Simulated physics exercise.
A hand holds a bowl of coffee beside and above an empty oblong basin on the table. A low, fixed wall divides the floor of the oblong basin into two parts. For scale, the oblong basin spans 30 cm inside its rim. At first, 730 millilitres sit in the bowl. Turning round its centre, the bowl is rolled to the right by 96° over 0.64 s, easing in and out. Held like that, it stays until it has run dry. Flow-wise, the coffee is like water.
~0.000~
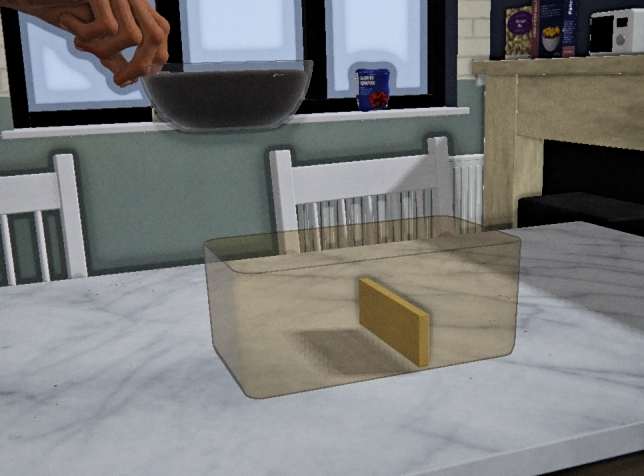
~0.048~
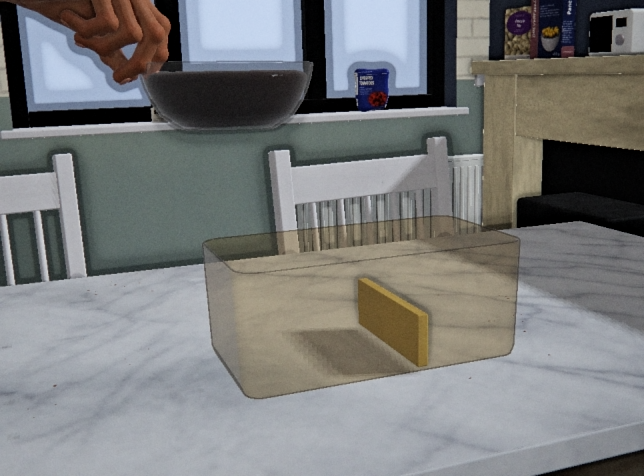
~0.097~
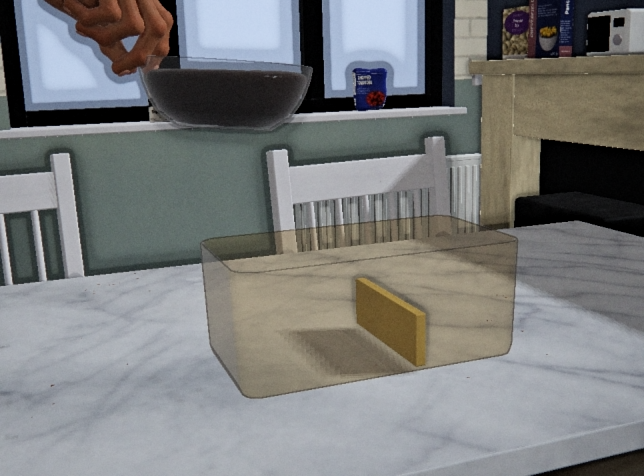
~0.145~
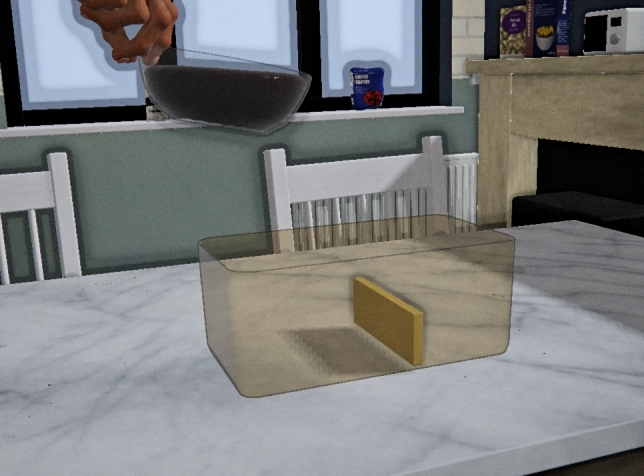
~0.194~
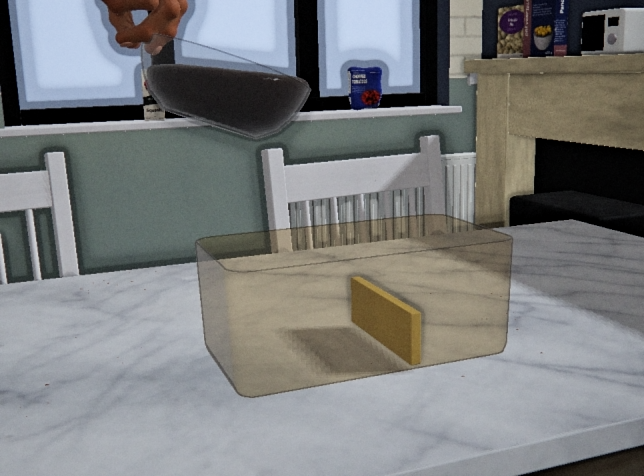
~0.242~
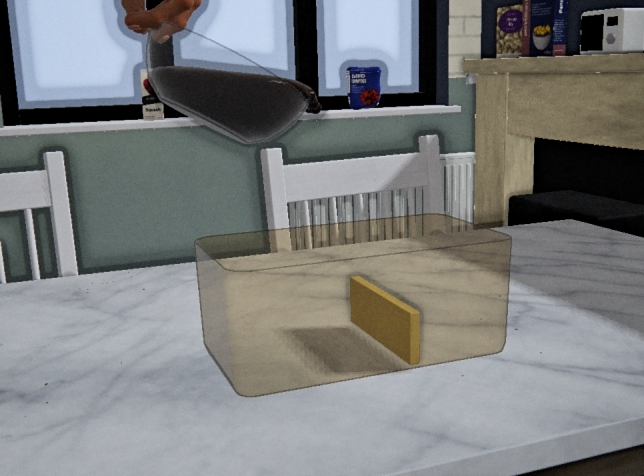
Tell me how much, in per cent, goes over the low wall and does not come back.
I would say about 12 per cent.
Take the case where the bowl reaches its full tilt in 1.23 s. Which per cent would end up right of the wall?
30 per cent.
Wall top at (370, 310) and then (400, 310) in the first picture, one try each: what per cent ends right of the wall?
45 then 15 %.
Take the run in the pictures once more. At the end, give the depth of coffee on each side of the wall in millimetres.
Around 22 mm deep on the left, around 4 mm deep on the right.
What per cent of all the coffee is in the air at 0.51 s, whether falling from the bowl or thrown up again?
About 46 per cent.
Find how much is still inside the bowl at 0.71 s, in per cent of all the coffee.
0 %.
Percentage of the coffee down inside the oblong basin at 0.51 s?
Some 44 per cent.
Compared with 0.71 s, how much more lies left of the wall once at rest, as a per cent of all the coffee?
1 %.
Then, 0.51 s in, the tilt is 87° and 10 per cent is still to pour, 37 is left of the wall and 7 right of it.
Then, 0.71 s in, the tilt is 96° and 0 per cent is still to pour, 85 is left of the wall and 11 right of it.
Then, 0.92 s in, the tilt is 96° and 0 per cent is still to pour, 86 is left of the wall and 11 right of it.
Then, 1.14 s in, the tilt is 96° and 0 per cent is still to pour, 86 is left of the wall and 12 right of it.
Finally, 86 per cent lies left of the wall, 12 right of it and 3 outside.
